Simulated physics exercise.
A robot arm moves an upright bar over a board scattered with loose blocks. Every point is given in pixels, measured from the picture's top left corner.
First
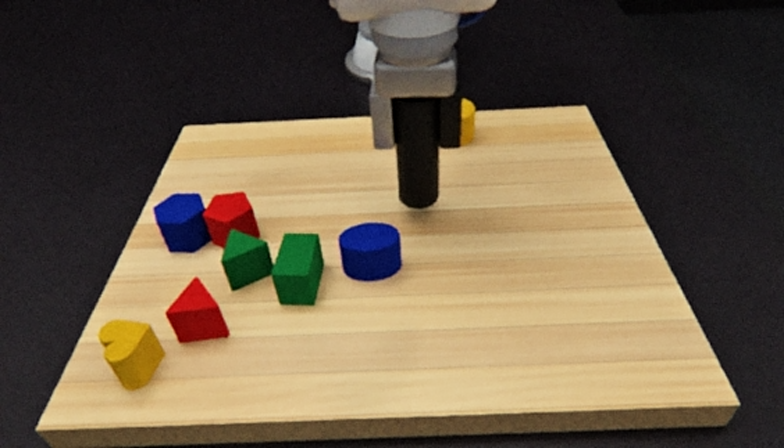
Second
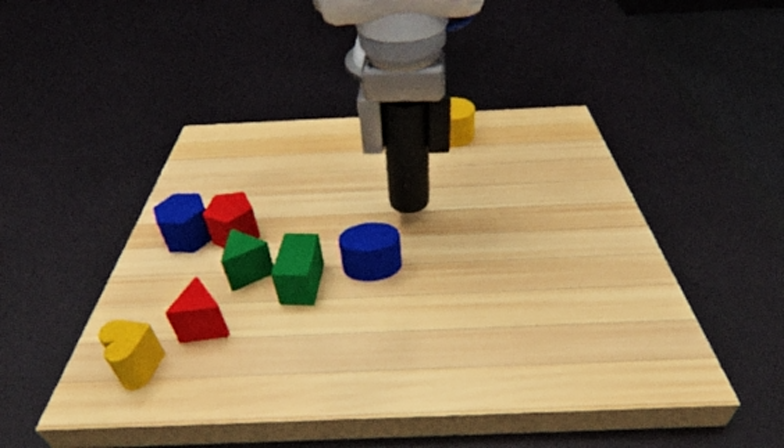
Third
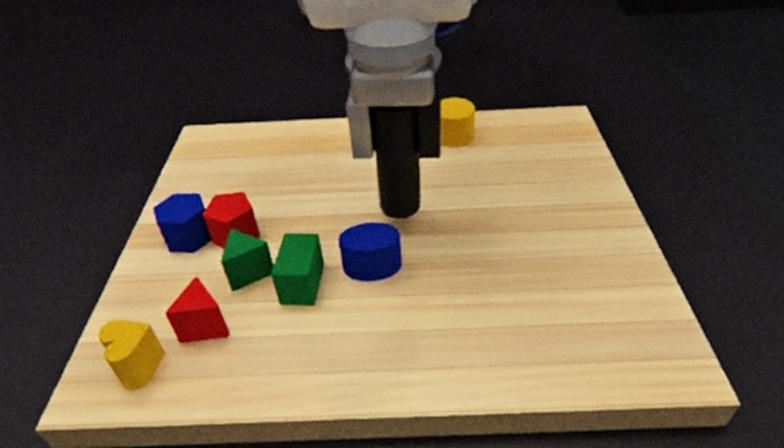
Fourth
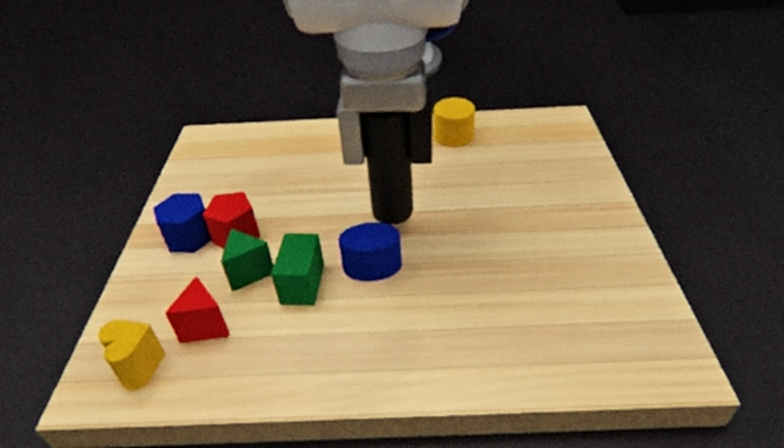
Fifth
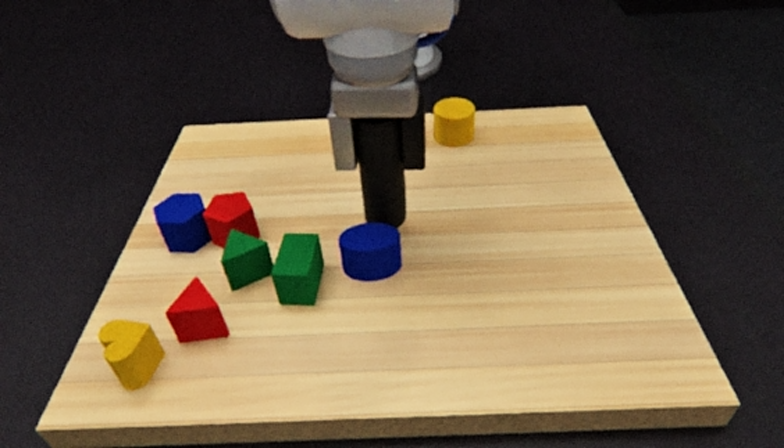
On a wooden board scattered with red, green, blue and yellow blocks, a robot arm moves an upright black bar a short way left and slightly nearer, up close behind the round blue block, while the blocks stay still.
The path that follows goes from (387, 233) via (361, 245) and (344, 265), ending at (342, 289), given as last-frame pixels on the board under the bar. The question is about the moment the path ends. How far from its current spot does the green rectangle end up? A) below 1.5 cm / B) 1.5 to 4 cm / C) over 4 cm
A (below 1.5 cm)
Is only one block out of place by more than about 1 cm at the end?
Yes - that is the case.
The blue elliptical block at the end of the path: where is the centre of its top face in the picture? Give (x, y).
The blue elliptical block ends near (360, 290).
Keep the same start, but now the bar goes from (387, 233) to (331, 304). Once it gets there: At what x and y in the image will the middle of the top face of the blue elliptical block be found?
At pixel (325, 313).
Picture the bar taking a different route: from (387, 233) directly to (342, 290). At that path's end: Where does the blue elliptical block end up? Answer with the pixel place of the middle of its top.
It should be at about (333, 297).
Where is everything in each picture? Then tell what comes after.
In the first frame, bar tip (419, 198); block tops, green rectangle (295, 253); blue elliptical block (369, 236).
In the second frame, bar (409, 202); blocks unchanged.
In the third frame, bar (400, 207); blocks unchanged.
In the fourth frame, bar (393, 212); blocks unchanged.
In the fifth frame, bar (386, 218); green rectangle (295, 253); blue elliptical block (369, 236).
On the path given first. Halfway along, bar (347, 240); blue elliptical block (356, 254), turned 45° anticlockwise.
At the end, bar (339, 274); green rectangle in place; blue elliptical block (360, 290), turned 70° anticlockwise.
